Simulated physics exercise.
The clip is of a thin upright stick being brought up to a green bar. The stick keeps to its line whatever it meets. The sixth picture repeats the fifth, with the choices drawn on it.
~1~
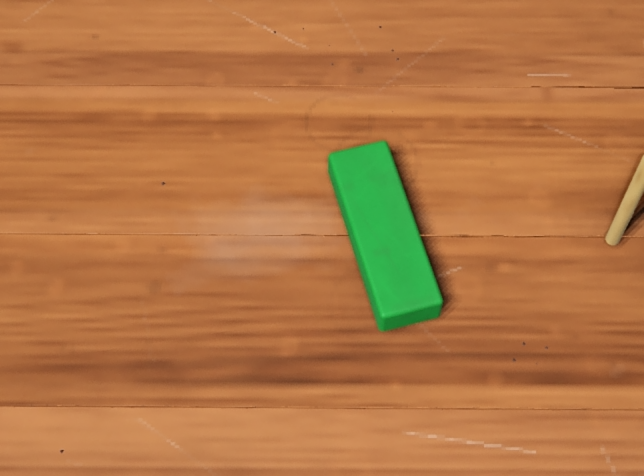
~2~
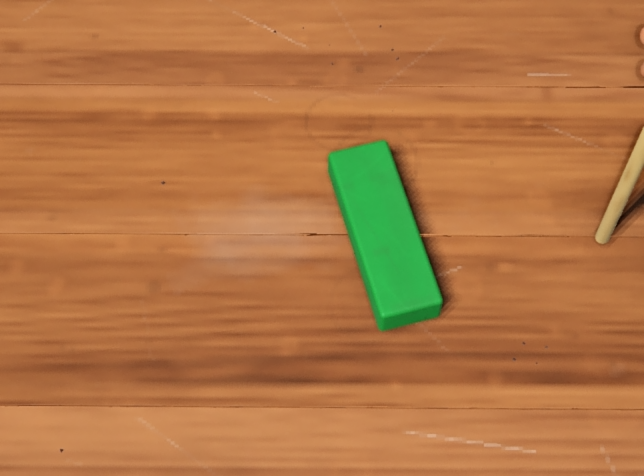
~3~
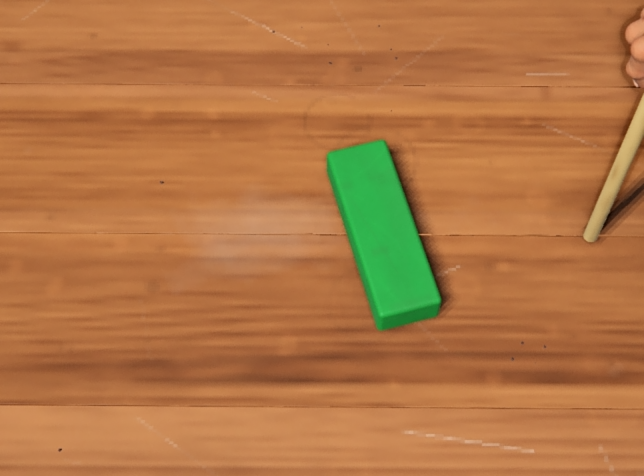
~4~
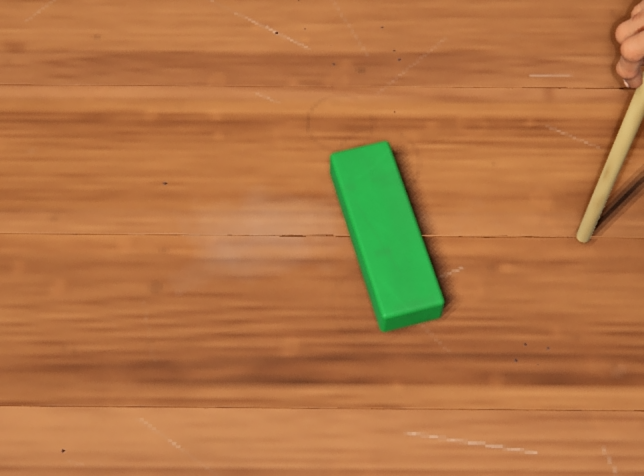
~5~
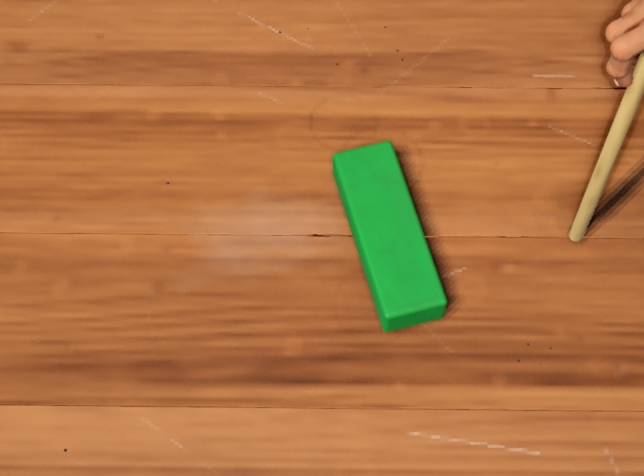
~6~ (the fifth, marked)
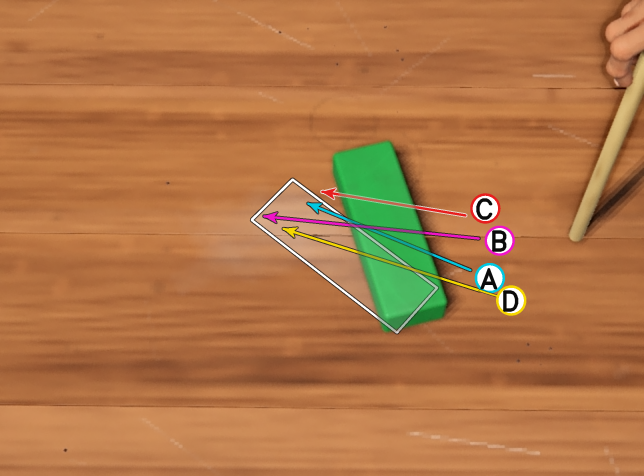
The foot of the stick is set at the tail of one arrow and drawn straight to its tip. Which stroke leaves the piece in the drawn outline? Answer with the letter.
Push along C.
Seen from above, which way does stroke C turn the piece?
It turns anticlockwise.
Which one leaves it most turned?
D.
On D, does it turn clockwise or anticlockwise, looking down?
Clockwise.
On the marked copy, A from (470, 270) to (308, 204); B from (479, 239) to (264, 216); C from (466, 215) to (322, 192); D from (480, 291) to (284, 229).
With C. Early on, foot of the stick (411, 207), piece (387, 225).
Further on, foot of the stick (360, 199), piece (357, 229).
At the end, foot of the stick (322, 193), piece (344, 235); it fills the outline.
As for the rest, A leaves the piece out of the outline, at (277, 208); B leaves the piece out of the outline, at (292, 249); D leaves the piece out of the outline, at (277, 175).
